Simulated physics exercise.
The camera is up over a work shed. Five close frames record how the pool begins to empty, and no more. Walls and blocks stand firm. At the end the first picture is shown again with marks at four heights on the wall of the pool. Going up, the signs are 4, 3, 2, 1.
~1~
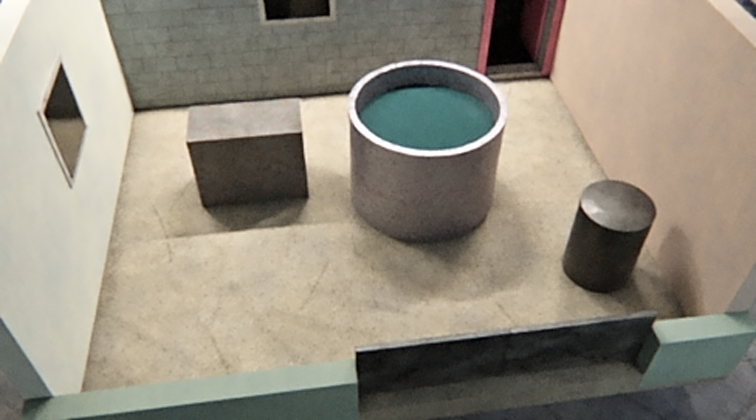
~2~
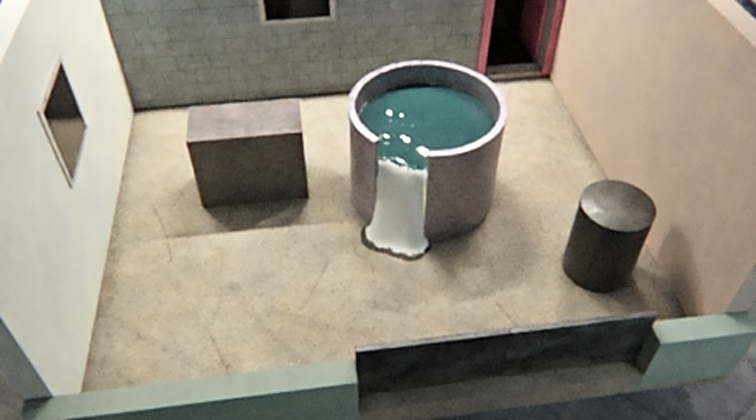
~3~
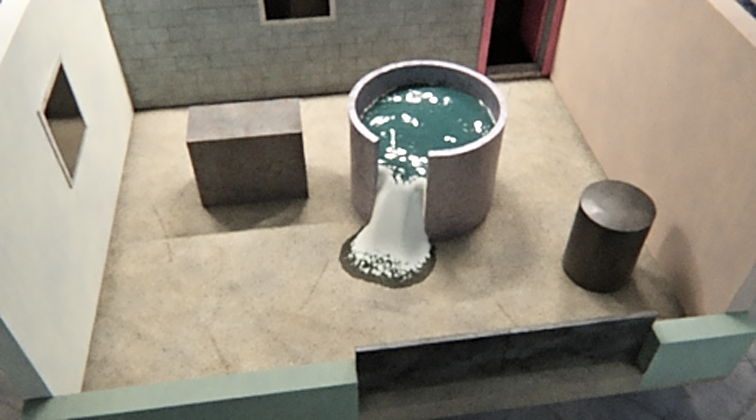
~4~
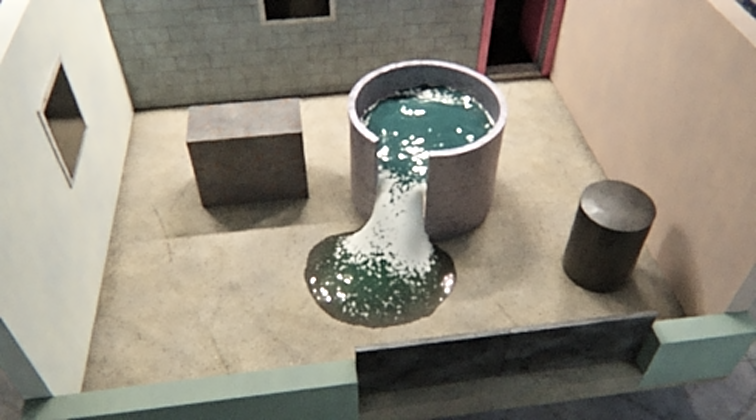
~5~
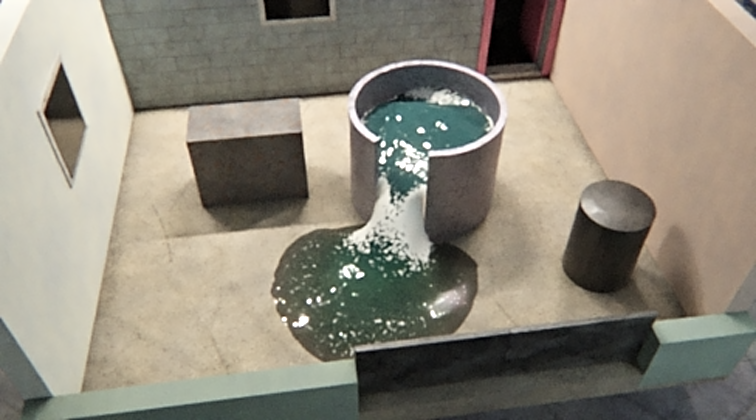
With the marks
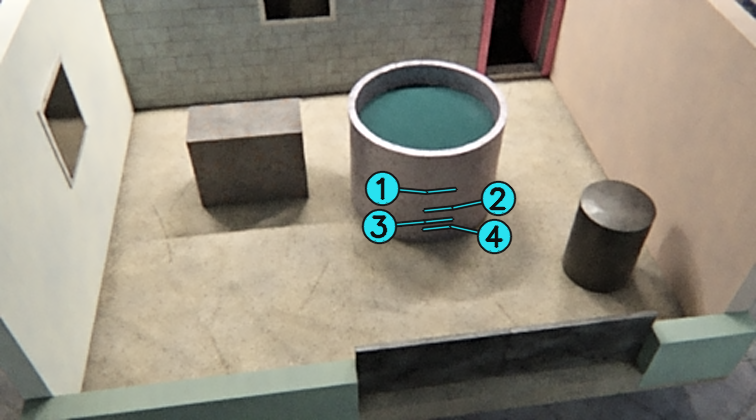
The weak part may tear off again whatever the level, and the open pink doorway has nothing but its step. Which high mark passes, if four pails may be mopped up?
Take 1.
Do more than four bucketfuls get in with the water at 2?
No, that is safe.
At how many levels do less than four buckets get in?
All four.
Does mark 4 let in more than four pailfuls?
No.
In cyan, 1 at (440, 190); 2 at (439, 209); 3 at (438, 220); 4 at (437, 227); from the bottom up 4, 3, 2, 1.
With 1, a splash gets over, under a bucket.
With 2, nothing gets over.
With 3, nothing gets over.
With 4, nothing gets over.
